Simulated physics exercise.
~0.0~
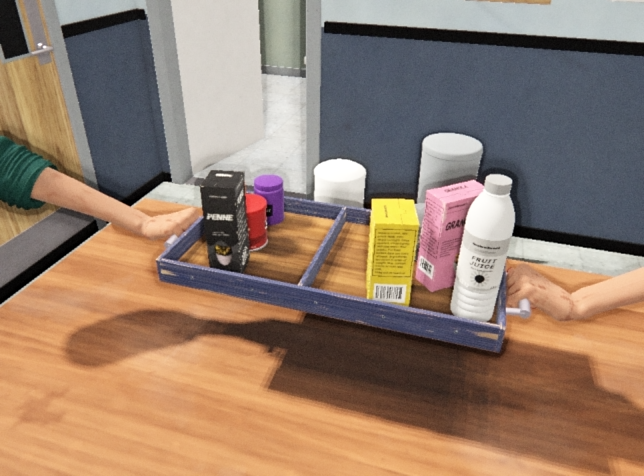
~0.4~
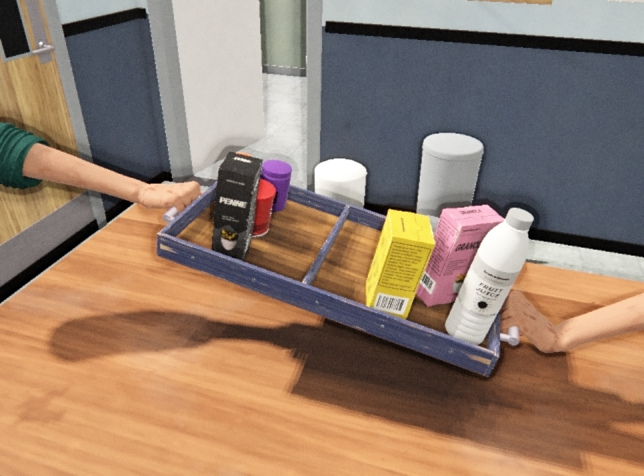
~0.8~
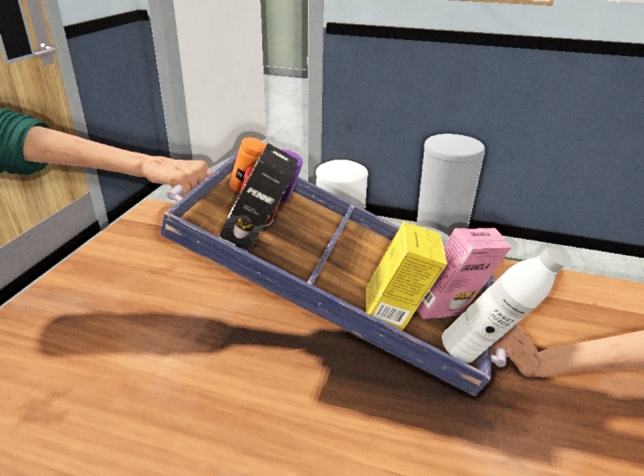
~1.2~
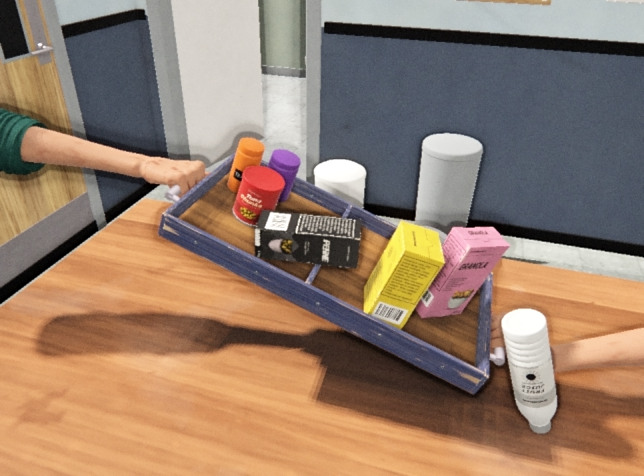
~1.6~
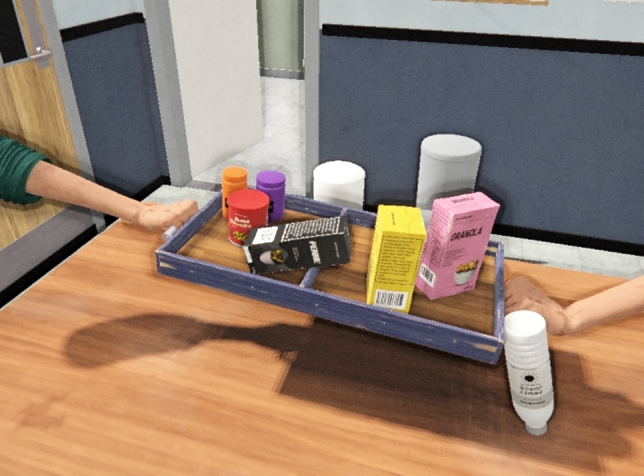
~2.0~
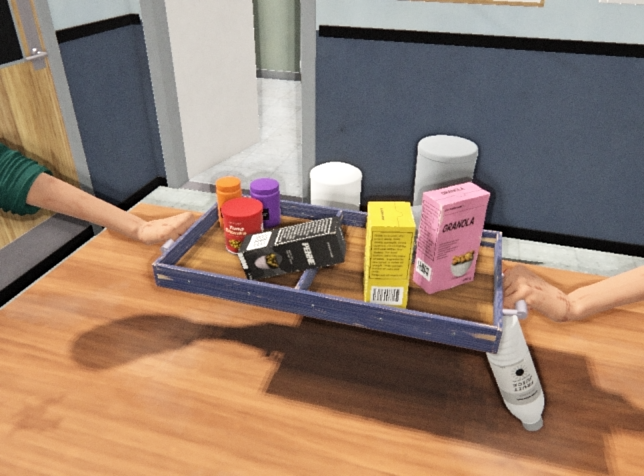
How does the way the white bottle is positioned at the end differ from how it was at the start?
At the start the white bottle stood upright on the tray, but at the end it was upside down, off the tray near its right end.
A blue tray of groceries, held at each end by a hand, dipped to the right, and the white bottle tumbled off while the black carton toppled over. The tray was levelled again, with the carton on its side and the other items still aboard.
